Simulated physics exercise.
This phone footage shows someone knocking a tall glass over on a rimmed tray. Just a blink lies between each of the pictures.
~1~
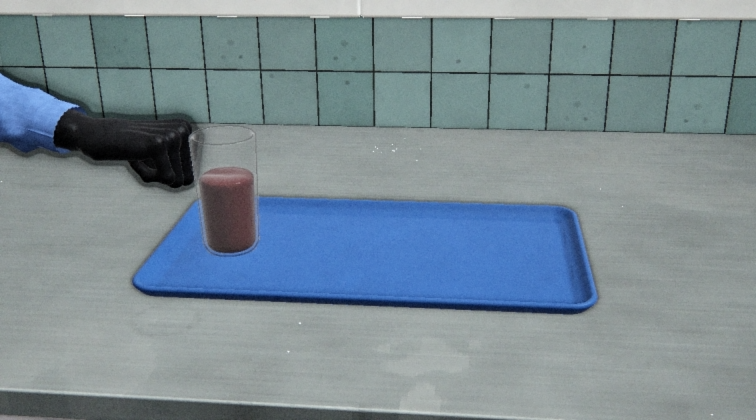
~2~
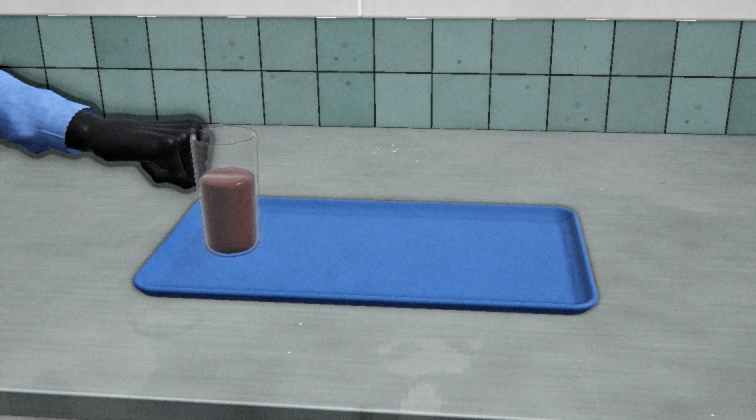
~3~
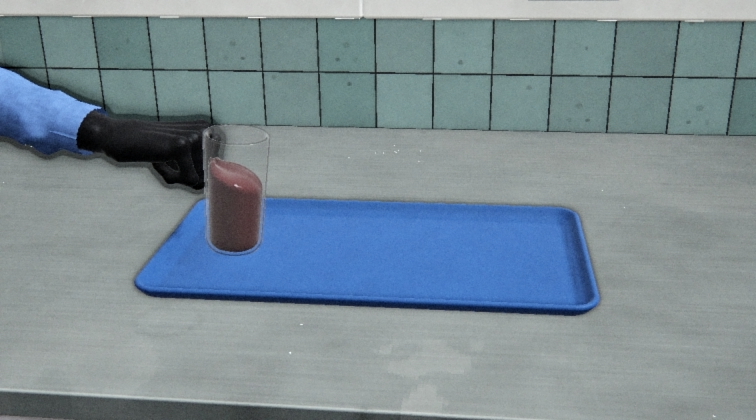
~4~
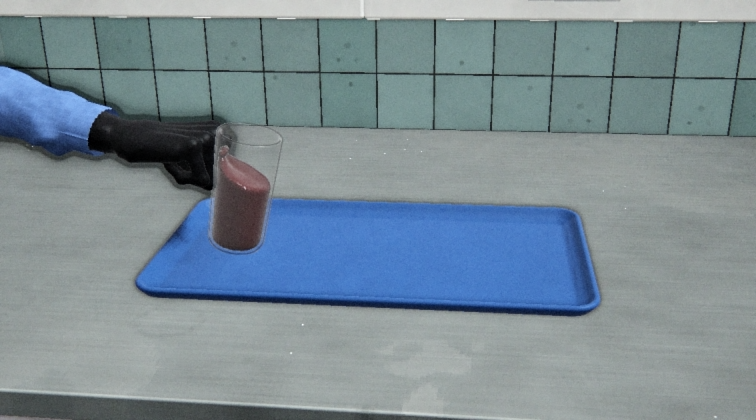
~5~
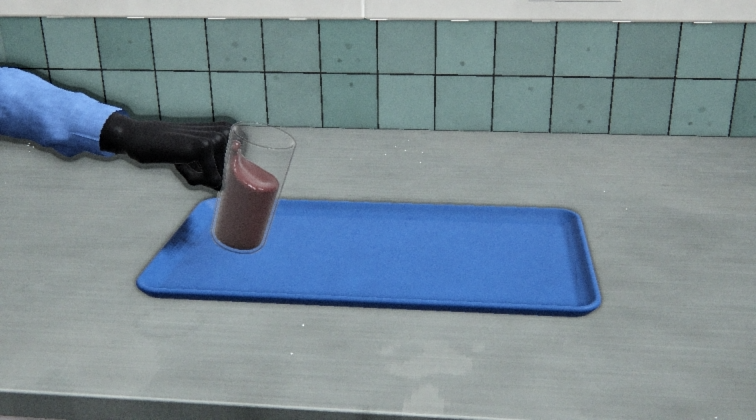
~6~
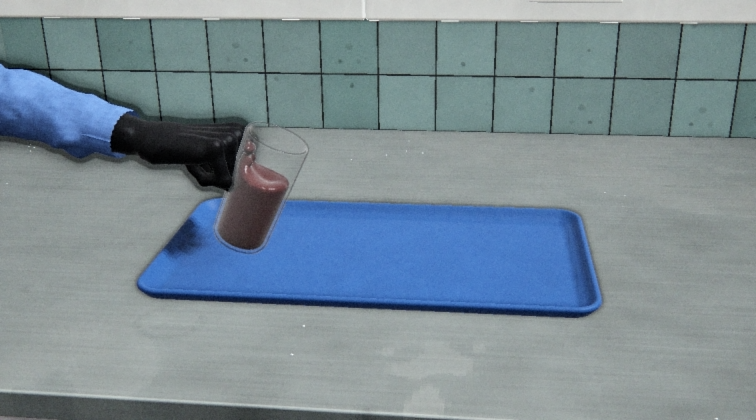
A black-gloved hand pushes a tall glass of wine, tilting it rightward on a blue tray.
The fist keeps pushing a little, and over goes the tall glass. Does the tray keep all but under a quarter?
No, over a quarter goes past its edge.
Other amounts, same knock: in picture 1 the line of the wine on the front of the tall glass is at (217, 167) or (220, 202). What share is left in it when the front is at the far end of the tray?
First fill near 55 percent, second near 45 percent.
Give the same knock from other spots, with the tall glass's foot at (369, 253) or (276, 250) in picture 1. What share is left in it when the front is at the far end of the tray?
85 % and 55 %.
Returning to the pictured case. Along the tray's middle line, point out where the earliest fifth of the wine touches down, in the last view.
I'd put the spot somewhere close to pixel (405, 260).
A moment on, the tall glass is falling and 100 per cent is in the glass, 0 on the tray and 0 above or beyond its rim.
Next, the tall glass lies on its side and 72 per cent is in the glass, 13 on the tray and 15 above or beyond its rim.
Then the tall glass lies on its side and 38 per cent is in the glass, 56 on the tray and 7 above or beyond its rim.
Later the tall glass lies on its side and 21 per cent is in the glass, 44 on the tray and 35 above or beyond its rim.
In the end 60 per cent is held by tray and glass, 40 is off the tray.
